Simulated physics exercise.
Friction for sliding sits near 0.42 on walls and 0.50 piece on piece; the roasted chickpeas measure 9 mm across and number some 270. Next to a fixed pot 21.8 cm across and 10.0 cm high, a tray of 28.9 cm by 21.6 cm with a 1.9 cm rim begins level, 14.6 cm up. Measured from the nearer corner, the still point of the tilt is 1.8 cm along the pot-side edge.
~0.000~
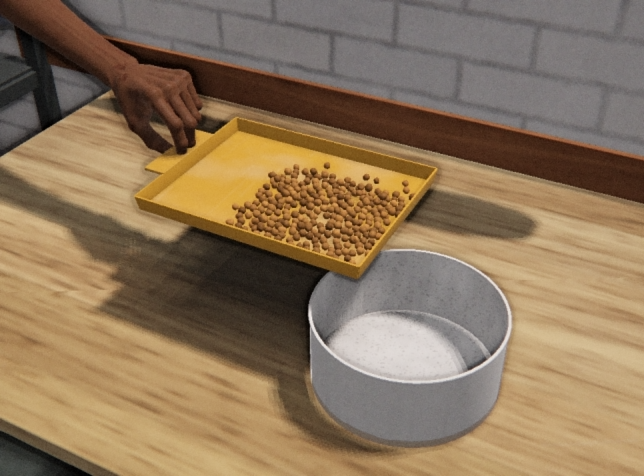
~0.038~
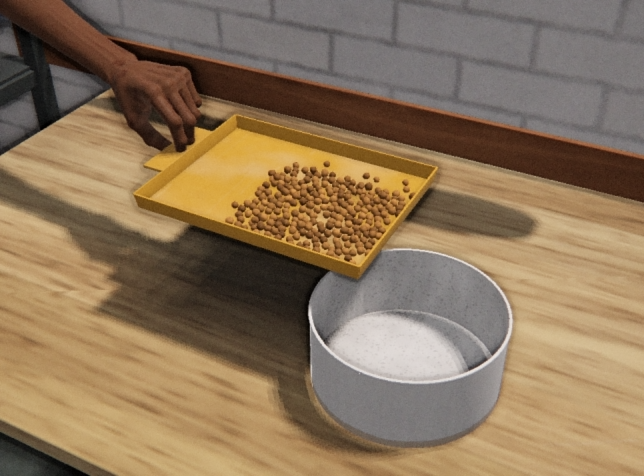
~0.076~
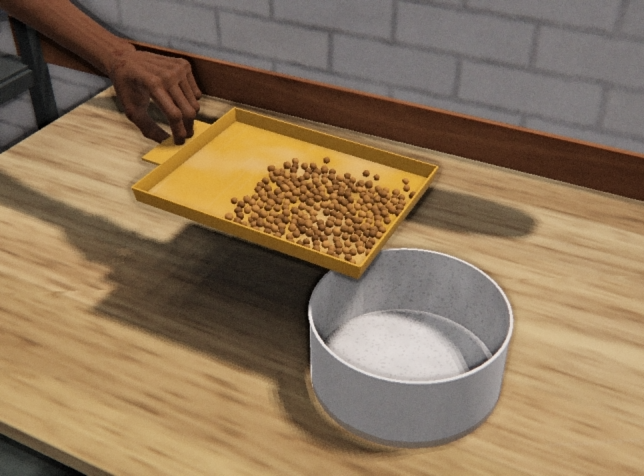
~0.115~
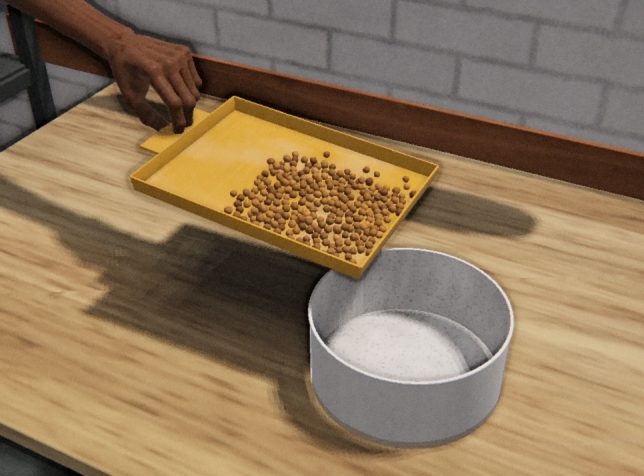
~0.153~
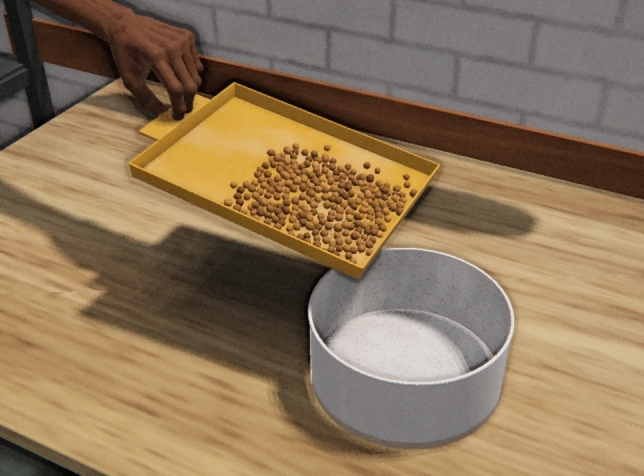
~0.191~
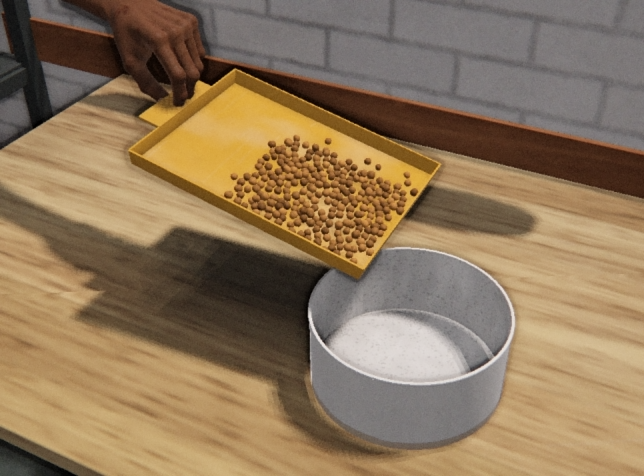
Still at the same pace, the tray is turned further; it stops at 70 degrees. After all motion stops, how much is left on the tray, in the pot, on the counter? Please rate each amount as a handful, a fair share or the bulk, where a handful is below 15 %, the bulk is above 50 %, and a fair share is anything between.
Left on the tray: The bulk; pot: A handful; counter: A handful.
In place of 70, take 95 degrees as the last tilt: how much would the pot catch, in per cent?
In that case it comes to about 80 in a hundred.
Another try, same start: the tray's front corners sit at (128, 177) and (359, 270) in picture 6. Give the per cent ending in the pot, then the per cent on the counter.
The pot gets 5 and the counter 0.
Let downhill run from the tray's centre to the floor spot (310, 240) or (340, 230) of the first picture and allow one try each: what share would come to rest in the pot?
Around 5 % for the first direction, around 5 % for the second.
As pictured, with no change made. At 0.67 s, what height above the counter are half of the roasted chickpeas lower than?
The halfway line is at about 20 cm.
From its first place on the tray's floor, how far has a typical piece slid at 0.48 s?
3 cm.
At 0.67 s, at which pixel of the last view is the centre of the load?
Load centre, approx.: (378, 193) px.
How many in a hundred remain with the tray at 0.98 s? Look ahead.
Something like 100 percent, roughly.
After 0.48 s, tilt 42 degrees; the tray holds 100 %, the pot 0 %.
After 0.67 s, tilt 61 degrees; the tray holds 100 %, the pot 0 %.
After 0.98 s, tilt 70 degrees; the tray holds 100 %, the pot 0 %.
By 1.3 s all is still; tray 100 %, pot 0 %, counter 0 %.
